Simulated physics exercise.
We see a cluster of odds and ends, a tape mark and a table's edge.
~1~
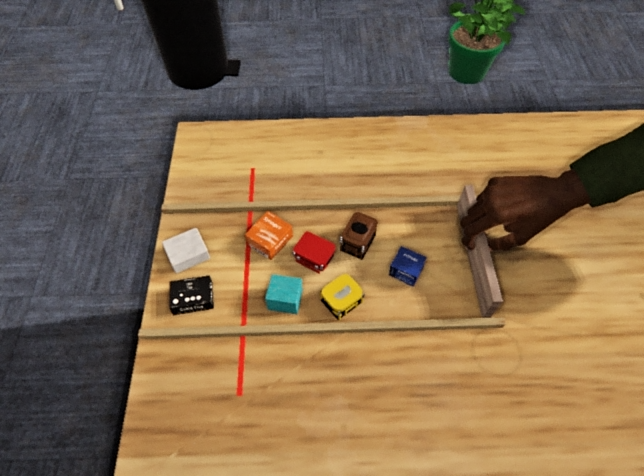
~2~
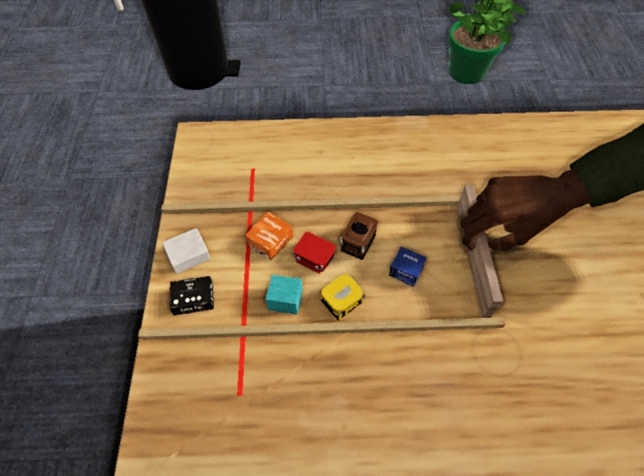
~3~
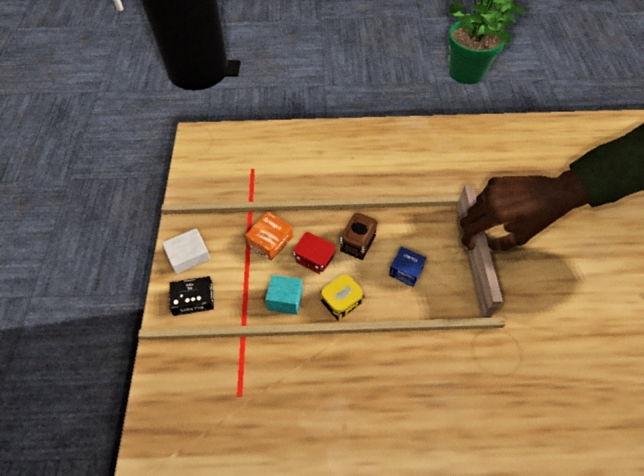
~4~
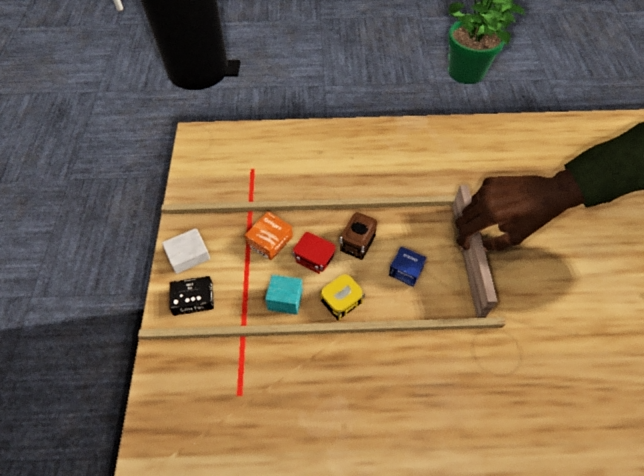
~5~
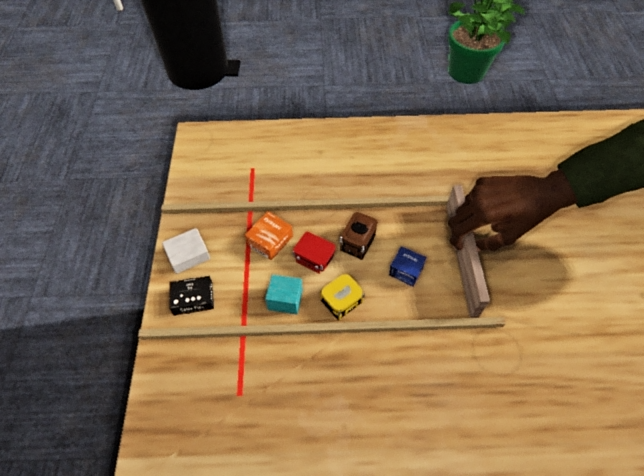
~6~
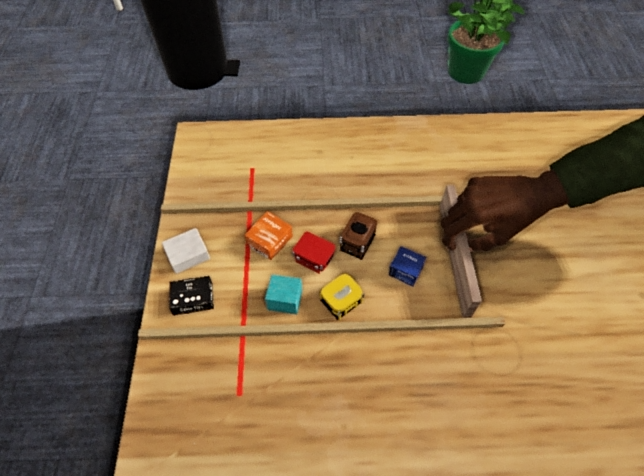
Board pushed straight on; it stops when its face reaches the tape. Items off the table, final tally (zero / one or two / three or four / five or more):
Most likely not a single one will drop off.
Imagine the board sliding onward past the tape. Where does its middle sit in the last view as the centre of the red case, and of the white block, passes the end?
Approx. (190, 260) / approx. (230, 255) for the other.
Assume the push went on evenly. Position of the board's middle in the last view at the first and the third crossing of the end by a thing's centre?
At (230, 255) for the first, at (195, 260) for the third.
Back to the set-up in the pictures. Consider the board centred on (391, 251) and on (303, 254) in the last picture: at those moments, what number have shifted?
So far 1, and 6 at the second.
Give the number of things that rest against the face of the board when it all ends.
Result: 3 in all.
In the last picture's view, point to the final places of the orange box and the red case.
First (207, 222), then (207, 253).
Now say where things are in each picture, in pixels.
In the first picture, white block (186, 250); black box (192, 295); orange box (270, 236); board (477, 249); tape (247, 266).
In the second picture, black box (192, 296); red case (315, 253).
In the third picture, orange box (270, 236); turquoise block (285, 295).
In the fourth picture, white block (186, 251); blue box (407, 267).
In the fifth picture, black box (192, 296); board (466, 249).
In the sixth picture, white block (186, 251); black box (192, 296); orange box (269, 236); board (458, 249); tape (247, 266).
Soon after, none off yet; white block at rest near (186, 251); black box at rest near (192, 296); orange box at rest near (269, 236).
After that, none off yet; white block at rest near (186, 251); black box at rest near (192, 296); orange box displaced a little near (255, 228).
In the end, the number that fall off is zero.
